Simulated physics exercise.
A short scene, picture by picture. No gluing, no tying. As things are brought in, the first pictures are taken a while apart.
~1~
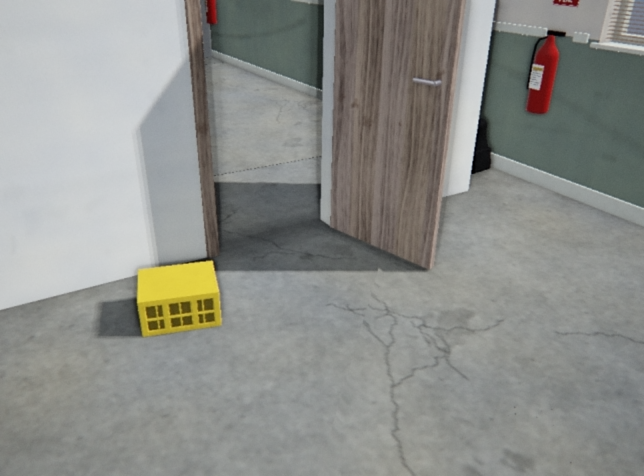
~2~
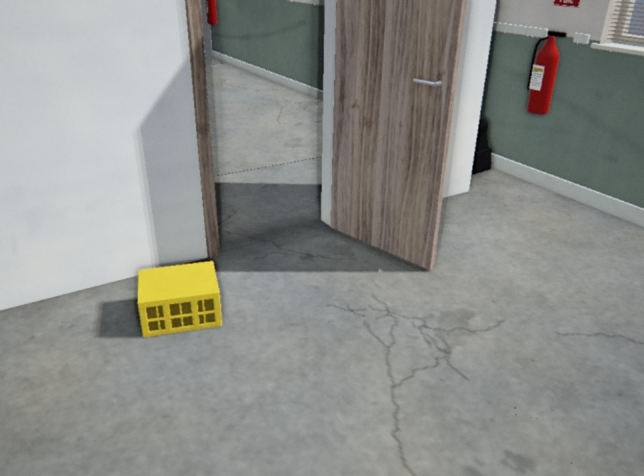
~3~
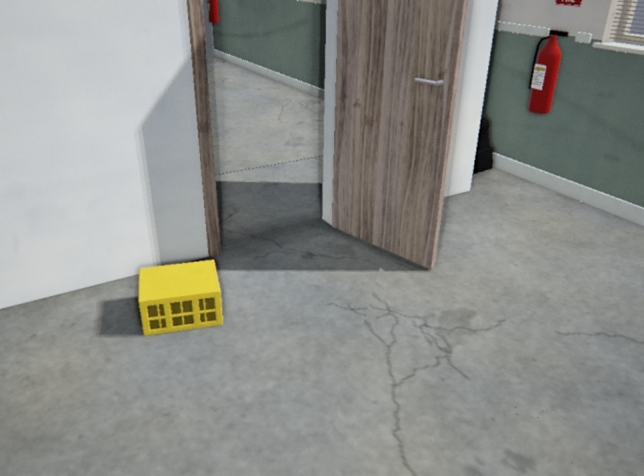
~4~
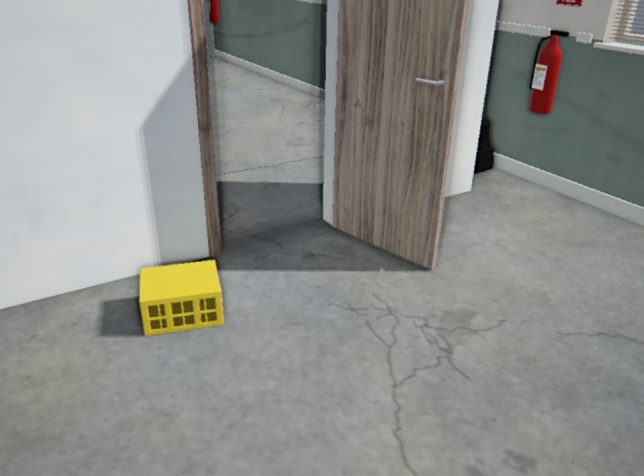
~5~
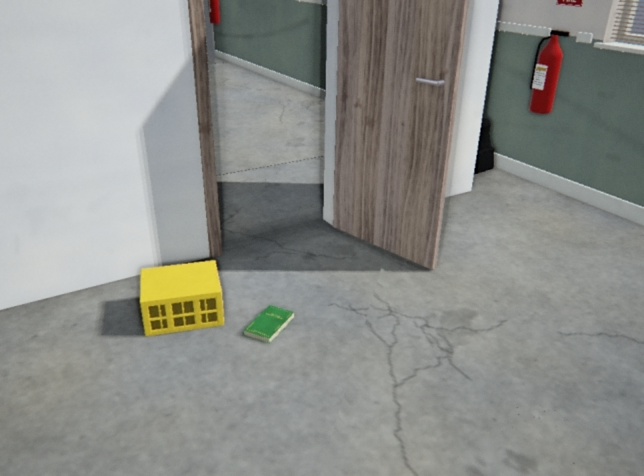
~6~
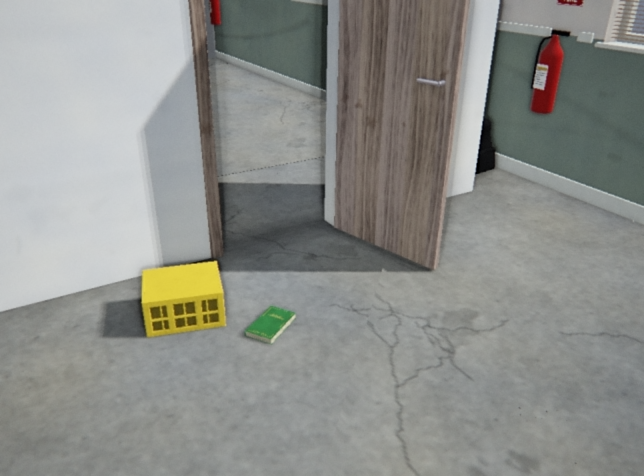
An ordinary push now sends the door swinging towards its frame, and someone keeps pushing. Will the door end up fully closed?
Yes, the attempt is going to work.
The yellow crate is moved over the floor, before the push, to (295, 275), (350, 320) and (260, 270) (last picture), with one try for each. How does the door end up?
Well, on the first try it is held back, on the second it makes it all the way, and on the third it is held back.
Then, 0.80 s past the last view, door at 71°.
Then, 1.30 s past the last view, door at 29°.
Finally, door at 0°; both still in place. Final places as the last picture's camera would see them, green book near (271, 324).
